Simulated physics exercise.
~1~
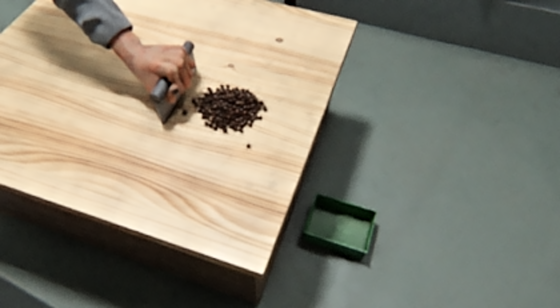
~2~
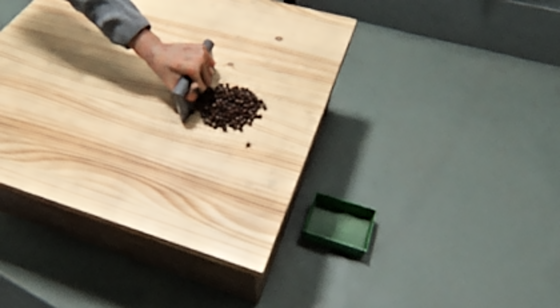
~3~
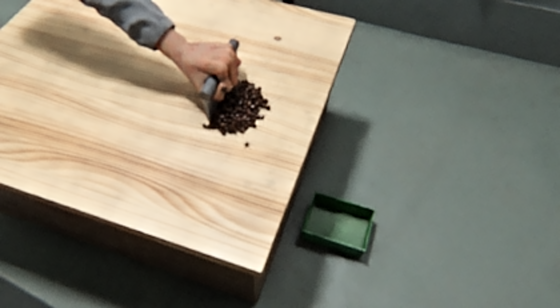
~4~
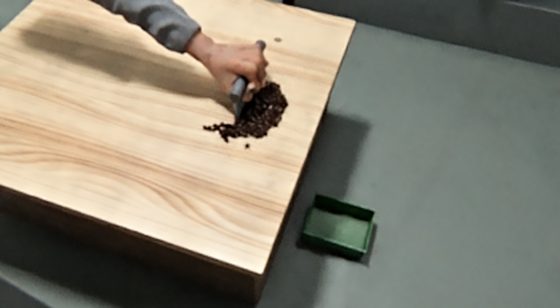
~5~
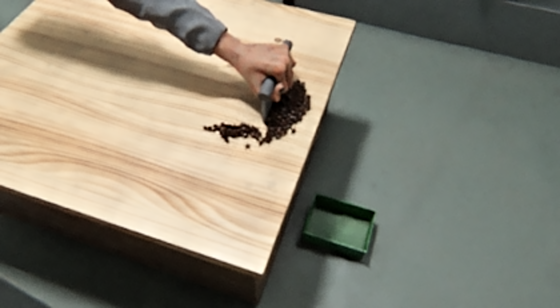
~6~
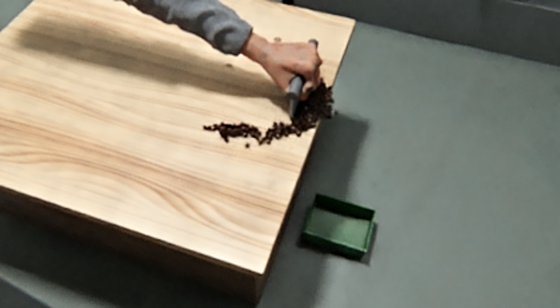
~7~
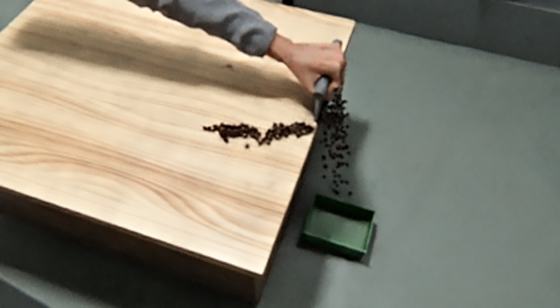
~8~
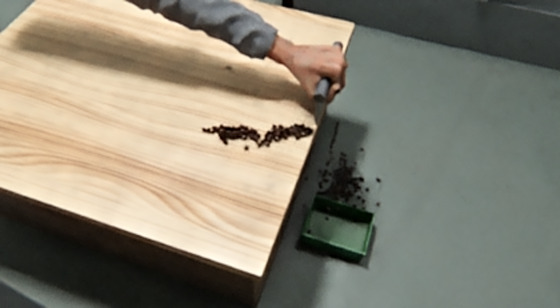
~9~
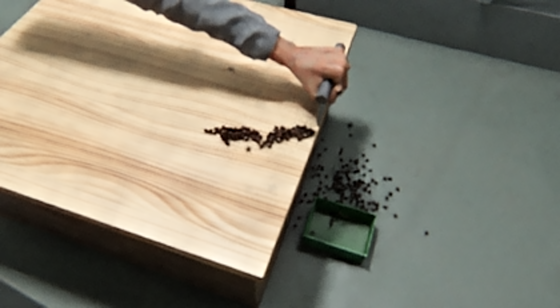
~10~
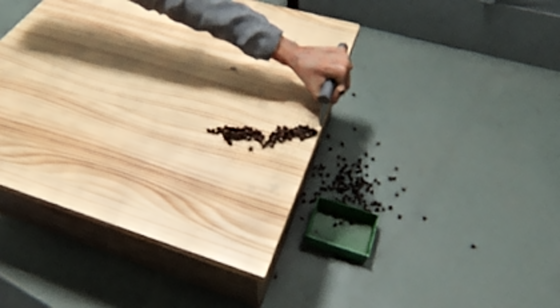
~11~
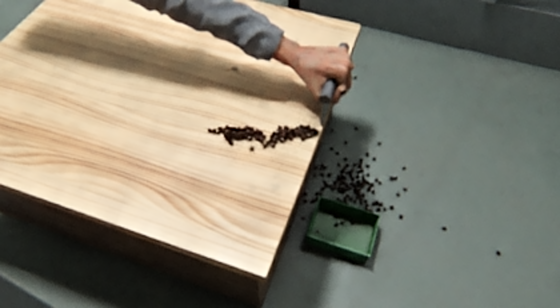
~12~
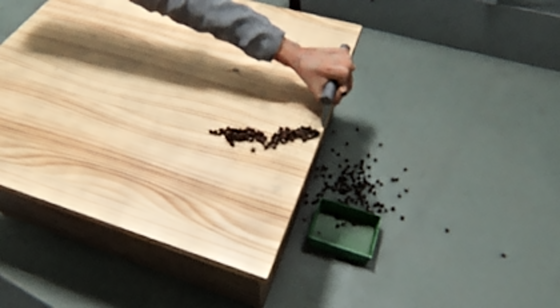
A hand in a grey sleeve reaches in from the upper left over a pale wooden tabletop, seen from above at a slant, holding a dark scraper beside a small heap of dark brown coffee beans. A green open tin sits on the grey floor to the right, below the table's edge. The hand pushes the scraper rightward through the heap, leaving a ragged trail behind. At the edge it stops, and the pushed beans spill down. Most land on the floor around and behind the tin, some roll away right, and only a few appear inside, while the trail stays on top.
